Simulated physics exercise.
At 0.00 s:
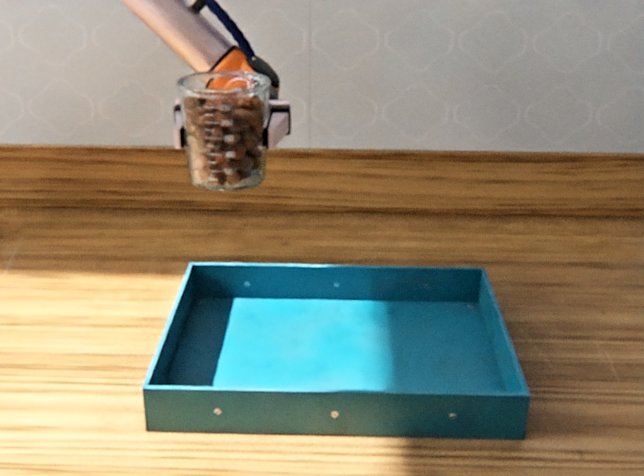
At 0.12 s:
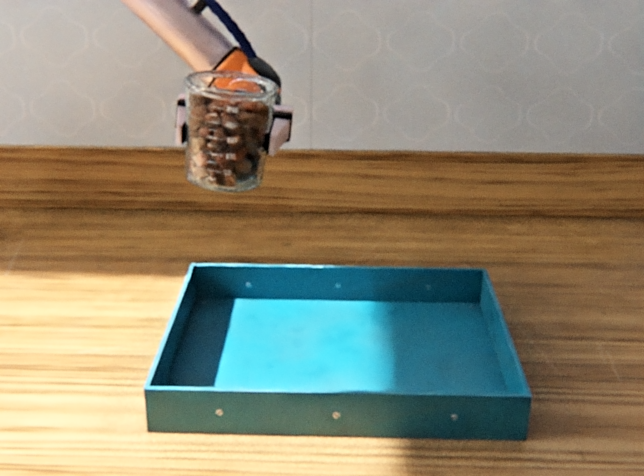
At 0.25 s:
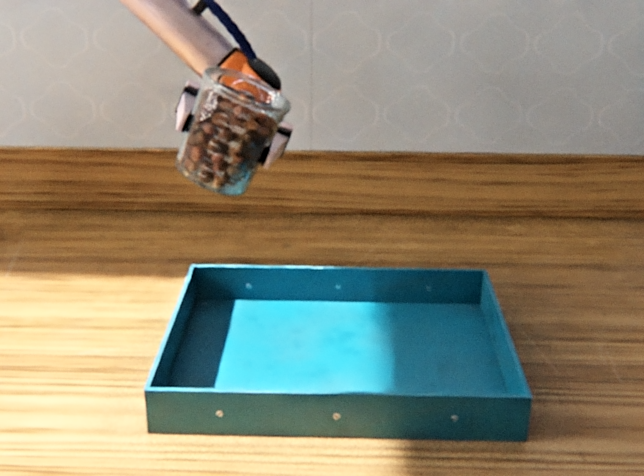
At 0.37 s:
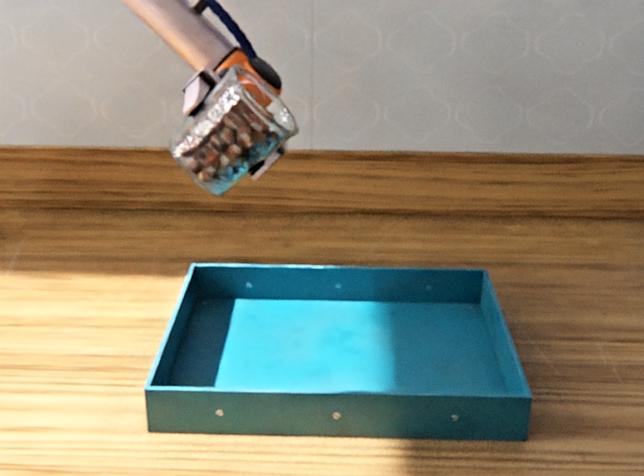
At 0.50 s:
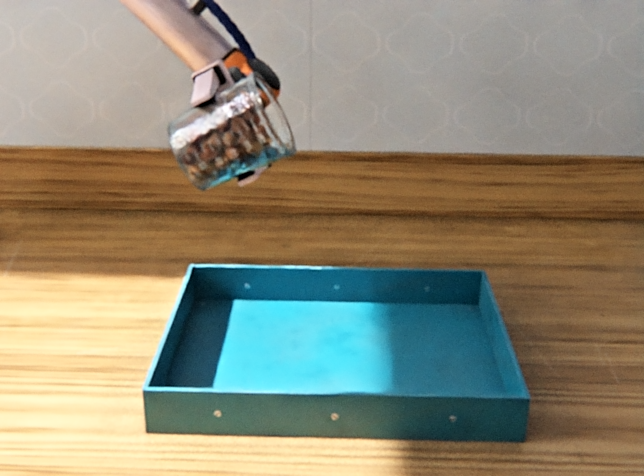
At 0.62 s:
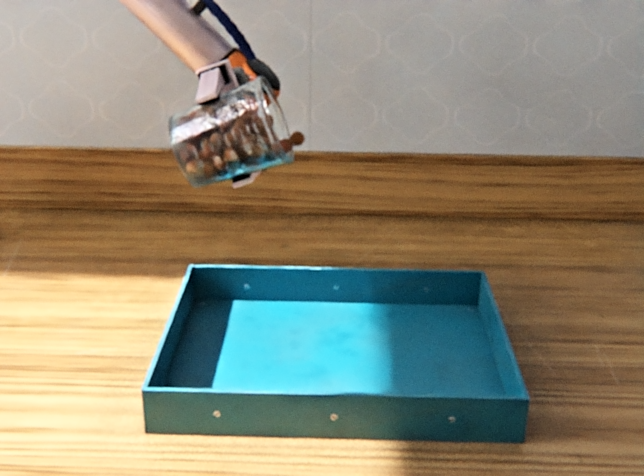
A robot arm steadily tips a clear cup of hazelnuts rightward above a blue tray.
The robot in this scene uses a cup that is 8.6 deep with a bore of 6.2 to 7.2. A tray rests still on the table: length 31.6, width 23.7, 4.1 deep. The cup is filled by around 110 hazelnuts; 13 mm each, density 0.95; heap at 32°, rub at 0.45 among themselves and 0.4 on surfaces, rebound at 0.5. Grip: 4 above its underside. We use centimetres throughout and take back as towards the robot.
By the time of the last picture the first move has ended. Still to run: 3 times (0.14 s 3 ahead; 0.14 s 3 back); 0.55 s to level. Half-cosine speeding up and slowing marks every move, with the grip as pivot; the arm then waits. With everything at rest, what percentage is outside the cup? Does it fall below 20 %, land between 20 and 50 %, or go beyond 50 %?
It lands between 20 and 50 %.
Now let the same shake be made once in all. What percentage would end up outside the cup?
In that case it would be roughly 10 per cent.
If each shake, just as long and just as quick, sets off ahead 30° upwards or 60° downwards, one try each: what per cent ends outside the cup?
Roughly 35 per cent, then 5 per cent.
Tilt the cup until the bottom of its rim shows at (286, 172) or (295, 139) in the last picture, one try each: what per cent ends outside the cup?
The first try gives around 70 percent and the second around 5 percent.
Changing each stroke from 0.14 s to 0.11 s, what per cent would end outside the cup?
I'd expect close to 40 in a hundred.
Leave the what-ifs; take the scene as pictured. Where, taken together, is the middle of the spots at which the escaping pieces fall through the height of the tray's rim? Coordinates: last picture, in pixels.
About at (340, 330).
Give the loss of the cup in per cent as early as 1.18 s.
Some 20 per cent.
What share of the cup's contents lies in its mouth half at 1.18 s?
Mouth half: Close to 45 per cent.
By 1.18 s, tilted 69° forward, highest piece 24 above the table; 87 in the cup, 12 in the tray, 10 in flight or on a rim.
By 1.73 s, tilted 35° forward, highest piece 25 above the table; 78 in the cup, 30 in the tray, 1 in flight or on a rim.
By 2.21 s, level, highest piece 26 above the table; 78 in the cup, 31 in the tray.
By 3.26 s, level, highest piece 26 above the table; 78 in the cup, 31 in the tray.
Final count, 78 in the cup, 31 in the tray. That is 28 % outside the cup.
